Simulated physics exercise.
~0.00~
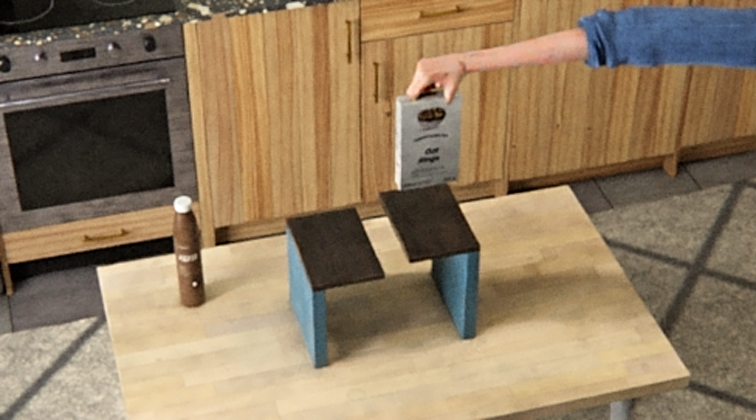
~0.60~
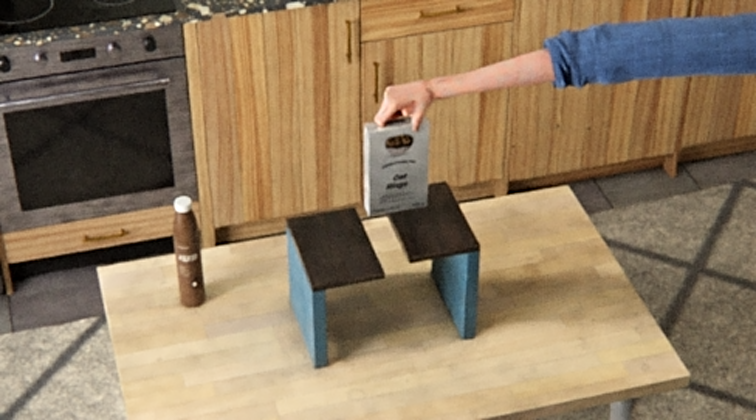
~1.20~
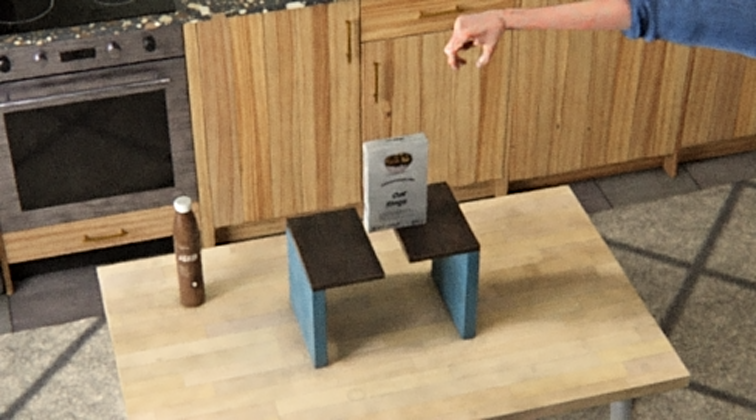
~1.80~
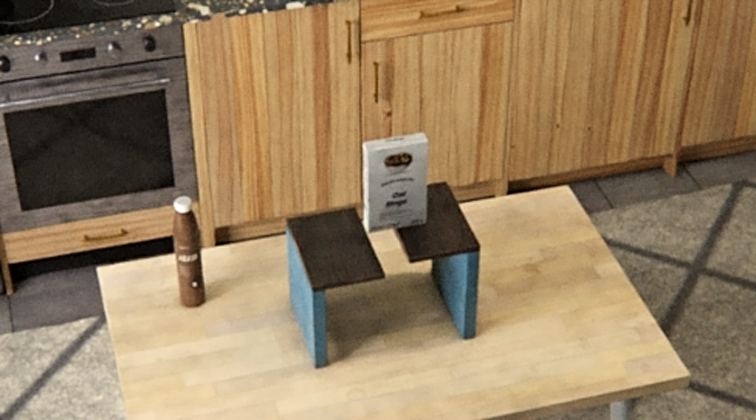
The footage shows a hand moving a white packet left and down to two dark ledges with blue supports on a wooden table, near a brown bottle. The hand lets go and withdraws, and the packet stays upright on top while the bottle remains in place.
